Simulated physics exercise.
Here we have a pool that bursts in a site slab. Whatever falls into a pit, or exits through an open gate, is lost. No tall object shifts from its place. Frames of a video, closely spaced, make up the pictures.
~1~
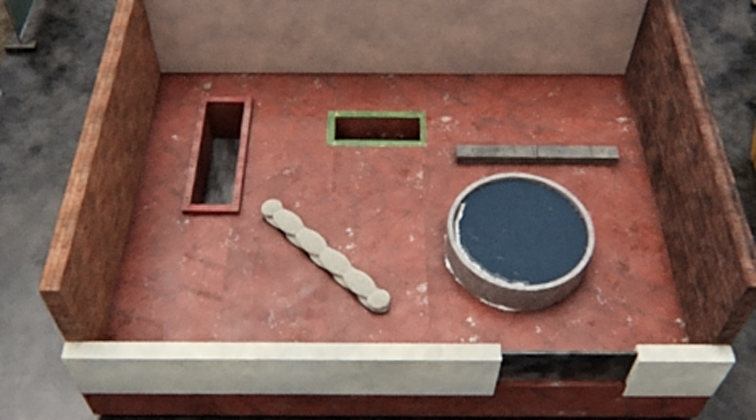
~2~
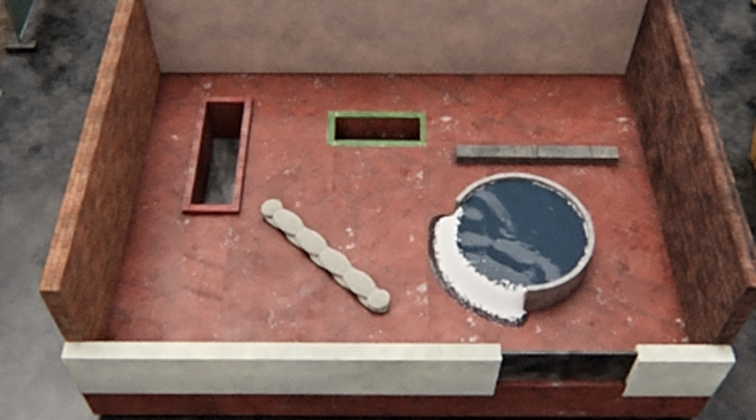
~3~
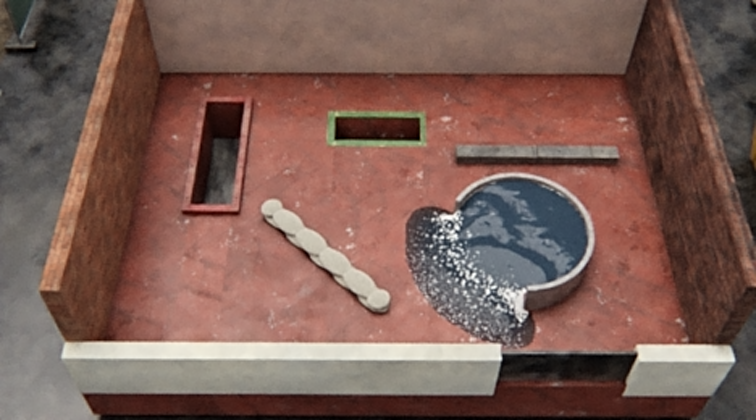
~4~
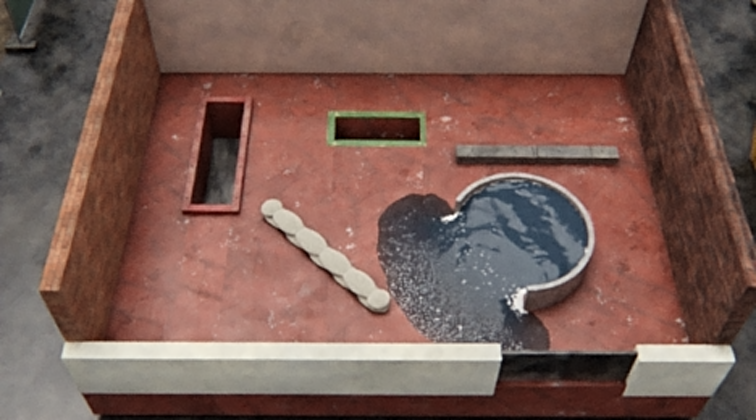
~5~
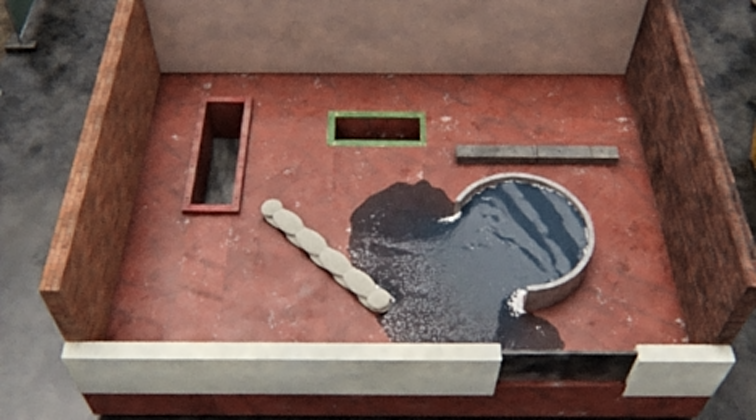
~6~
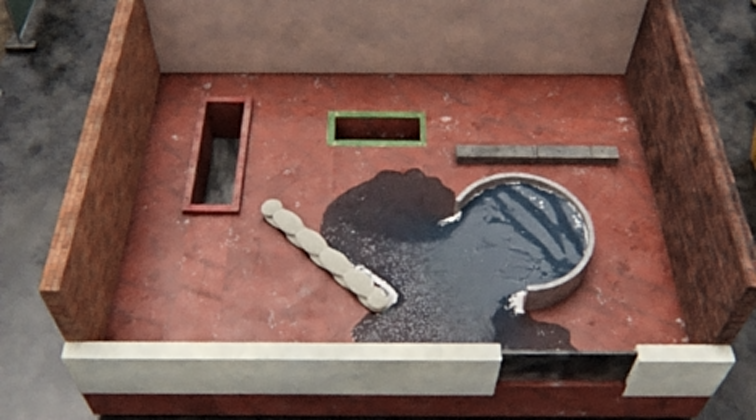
A round tank of dark water bursting on its left side, water spreading across a walled red slab to a pale barrier.
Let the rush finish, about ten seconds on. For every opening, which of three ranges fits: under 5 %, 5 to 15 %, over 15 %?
Gate, under 5 %; green pit, 5 to 15 %; red pit, under 5 %.
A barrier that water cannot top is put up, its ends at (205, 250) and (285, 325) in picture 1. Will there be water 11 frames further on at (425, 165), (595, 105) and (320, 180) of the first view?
Spared; spared; swamped.
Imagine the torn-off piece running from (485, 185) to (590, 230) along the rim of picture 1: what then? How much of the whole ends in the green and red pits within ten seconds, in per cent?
In percent: Green 14, red 0.
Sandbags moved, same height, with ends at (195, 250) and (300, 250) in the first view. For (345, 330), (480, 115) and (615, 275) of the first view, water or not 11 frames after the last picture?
The three places, in the order given, end up drenched, spared and spared.
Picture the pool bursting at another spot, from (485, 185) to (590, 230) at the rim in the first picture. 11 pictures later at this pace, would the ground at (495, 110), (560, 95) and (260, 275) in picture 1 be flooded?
Well, the first is hit by the spill, the next hit by the spill, the last missed by the spill.
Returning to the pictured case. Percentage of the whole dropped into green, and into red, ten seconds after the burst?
Roughly 10 %, then roughly 2 %.
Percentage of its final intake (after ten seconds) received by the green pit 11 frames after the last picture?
Near 0 in a hundred.
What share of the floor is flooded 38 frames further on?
That should be about 70 %.
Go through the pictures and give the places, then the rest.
The first frame shows the round tank at (520, 232) is whole and still.
In the second frame, water pours out at (462, 272) and has run to (447, 218).
In the third frame, water pours out at (461, 273) and has run to (522, 340).
In the fourth frame, the front is at a hidden place, out from the gap at (461, 273).
In the fifth frame, the front is at (363, 212), out from the gap at (461, 274).
In the sixth frame, water pours out at (461, 274) and has run to (336, 208).
A moment on, water covers 20 % of the floor; the gate 0 %, the green pit 0 %, the red pit 0 %.
Next, water covers 30 % of the floor; the gate 0 %, the green pit 0 %, the red pit 0 %.
Then, water covers 50 % of the floor; the gate 0 %, the green pit 2 %, the red pit 1 %.
Later, water covers 70 % of the floor; the gate 0 %, the green pit 5 %, the red pit 1 %.
In the end, water covers 80 % of the floor; the gate 0 %, the green pit 11 %, the red pit 1 %.
